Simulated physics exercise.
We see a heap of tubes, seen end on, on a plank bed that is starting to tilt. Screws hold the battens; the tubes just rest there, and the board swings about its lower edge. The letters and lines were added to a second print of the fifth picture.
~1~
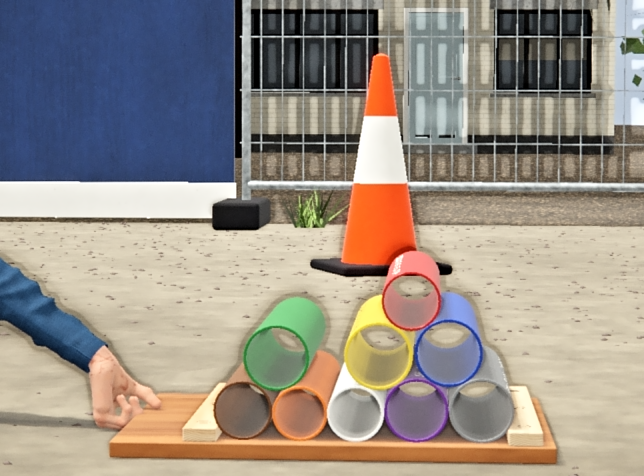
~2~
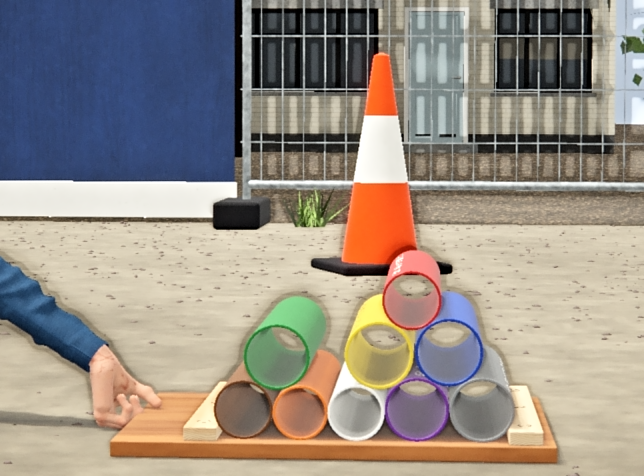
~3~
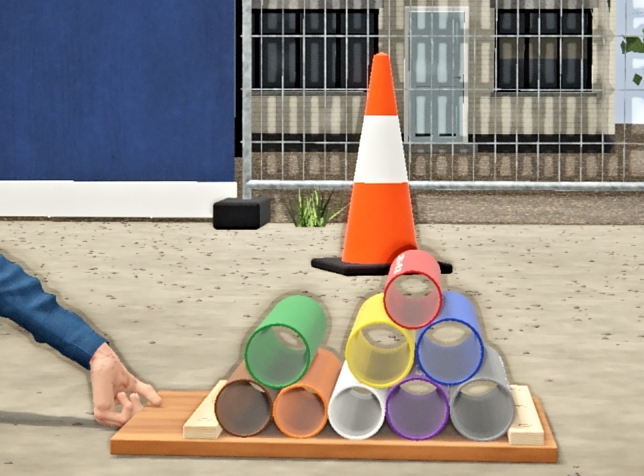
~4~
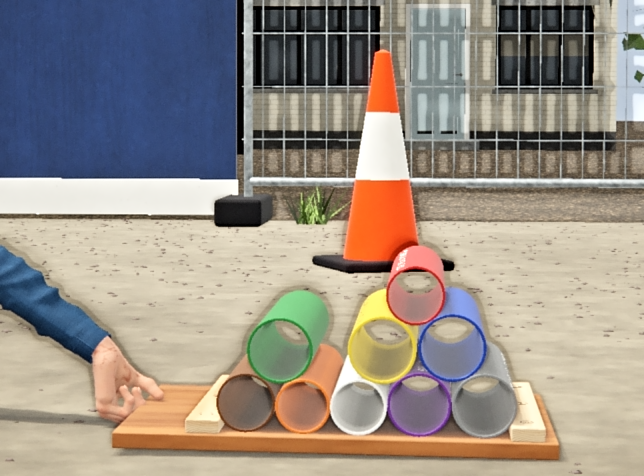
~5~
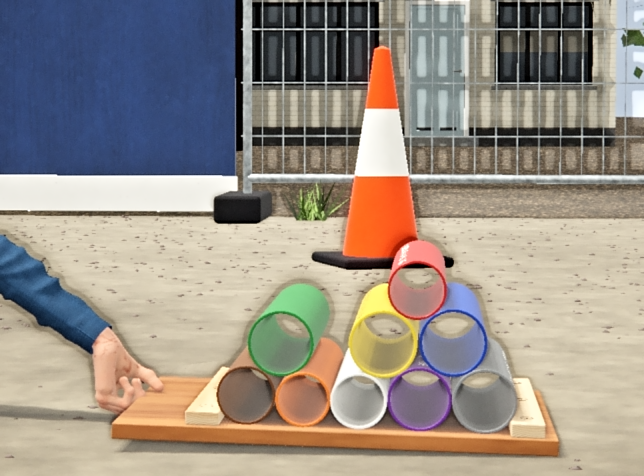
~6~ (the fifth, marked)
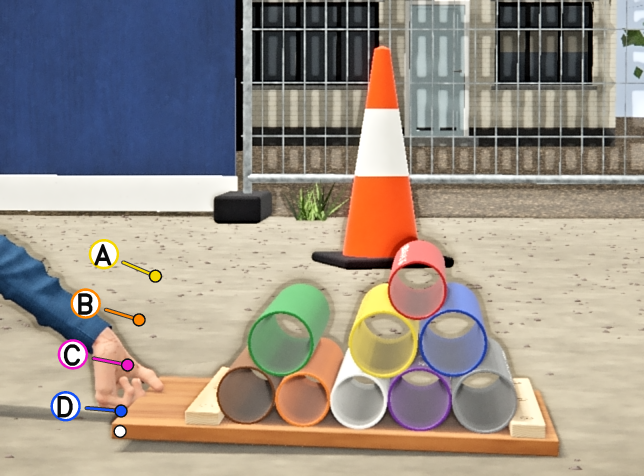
A board stacked with coloured tubes tilts slightly as a hand lifts its left end.
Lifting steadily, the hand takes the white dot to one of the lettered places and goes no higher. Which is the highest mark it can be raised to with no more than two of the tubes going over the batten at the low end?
No higher than A.
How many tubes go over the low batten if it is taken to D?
With D, none.
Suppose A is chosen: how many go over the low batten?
The count is none.
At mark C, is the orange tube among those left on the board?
The orange tube: Yes.
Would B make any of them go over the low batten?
No, at B.
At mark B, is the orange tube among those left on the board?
Yes.
On the marked copy, A at (155, 276); B at (139, 320); C at (128, 365); D at (121, 411); the white dot at (120, 431).
With A. Early on, board at 15°.
Further on, board at 23°.
At the end, board at 23°, none over the low batten.
As for the rest, B none over the low batten; C none over the low batten; D none over the low batten.
